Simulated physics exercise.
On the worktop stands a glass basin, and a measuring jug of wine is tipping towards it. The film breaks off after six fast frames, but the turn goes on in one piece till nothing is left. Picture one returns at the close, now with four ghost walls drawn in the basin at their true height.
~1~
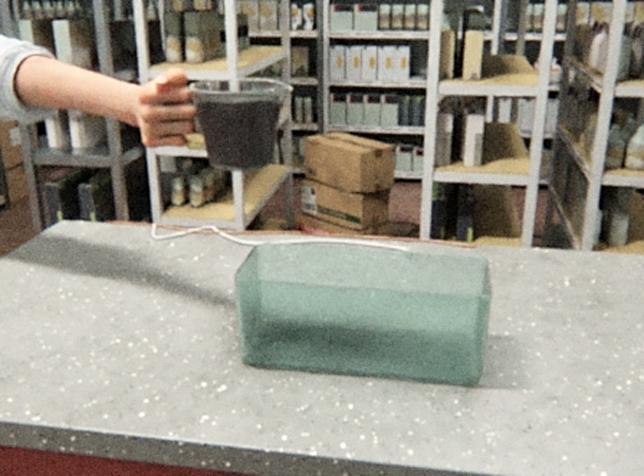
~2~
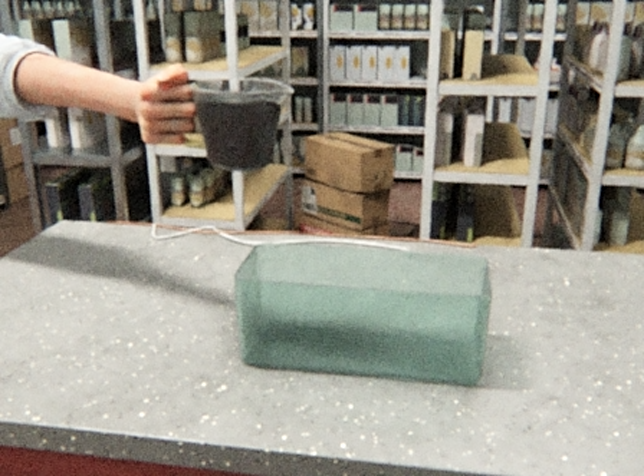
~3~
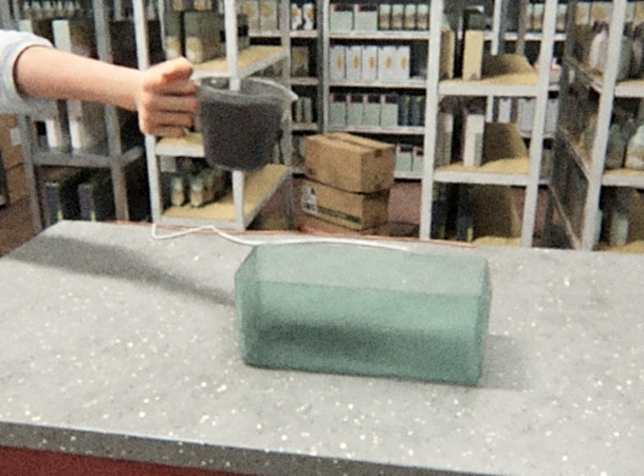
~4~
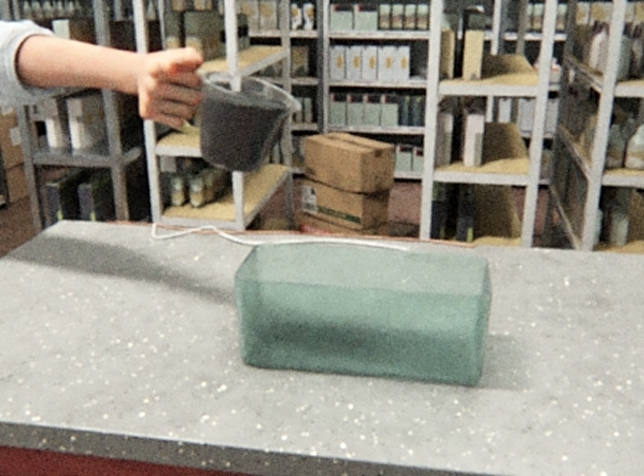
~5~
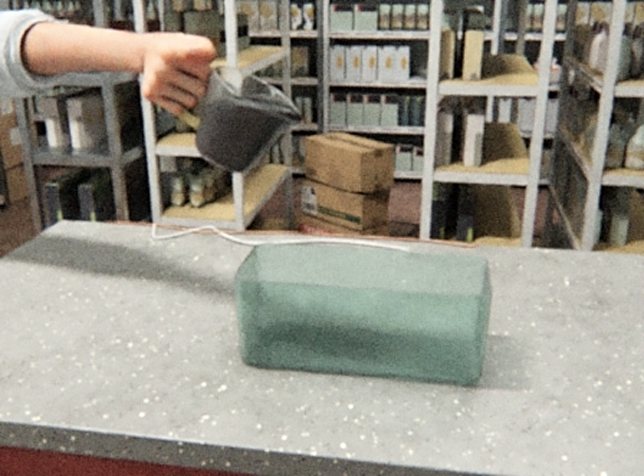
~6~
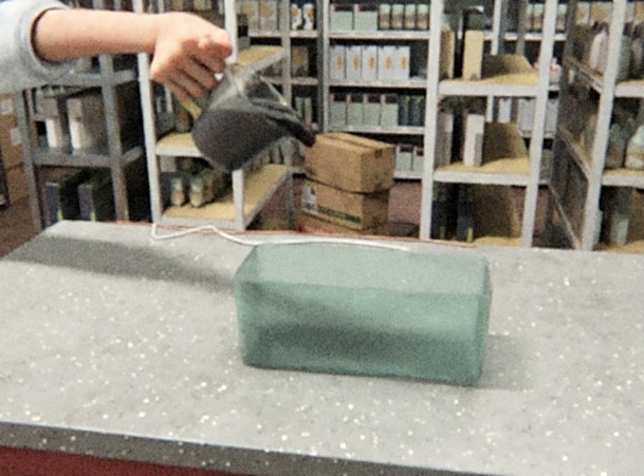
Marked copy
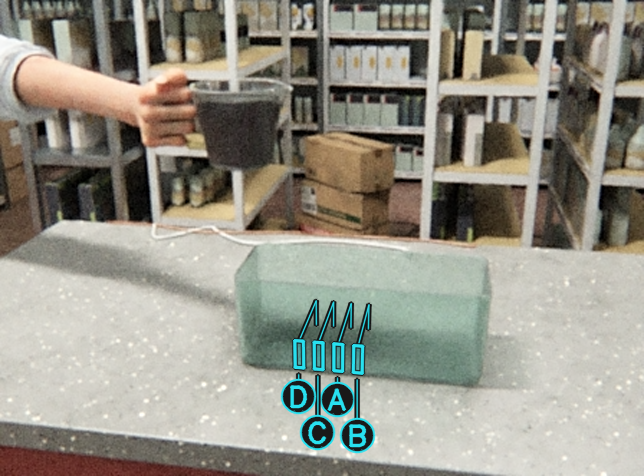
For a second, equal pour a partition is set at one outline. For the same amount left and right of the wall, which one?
The best slot is A.
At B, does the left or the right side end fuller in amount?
The left side.
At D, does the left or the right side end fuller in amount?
The right one.
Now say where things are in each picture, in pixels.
Upright, lip at (290, 89); basin from (241, 360) to (481, 382); nothing has left yet.
Tipped about 2°, lip at (292, 91); nothing has left yet.
Tipped about 8°, lip at (295, 98); nothing has left yet.
Tipped about 18°, lip at (299, 108); nothing has left yet.
Tipped about 30°, lip at (302, 122); wine is over the lip, down to (302, 122).
Tipped about 45°, lip at (301, 138); wine is over the lip, down to (311, 146).
On the marked copy, A at (337, 377); B at (357, 379); C at (317, 375); D at (298, 374).
Choosing A, about 54 % ends left of the wall and 42 % right of it; 4 % is lost outside.
Choosing B, about 78 % ends left of the wall and 16 % right of it; 6 % is lost outside.
Choosing C, about 18 % ends left of the wall and 80 % right of it.
Choosing D, about 6 % ends left of the wall and 92 % right of it.
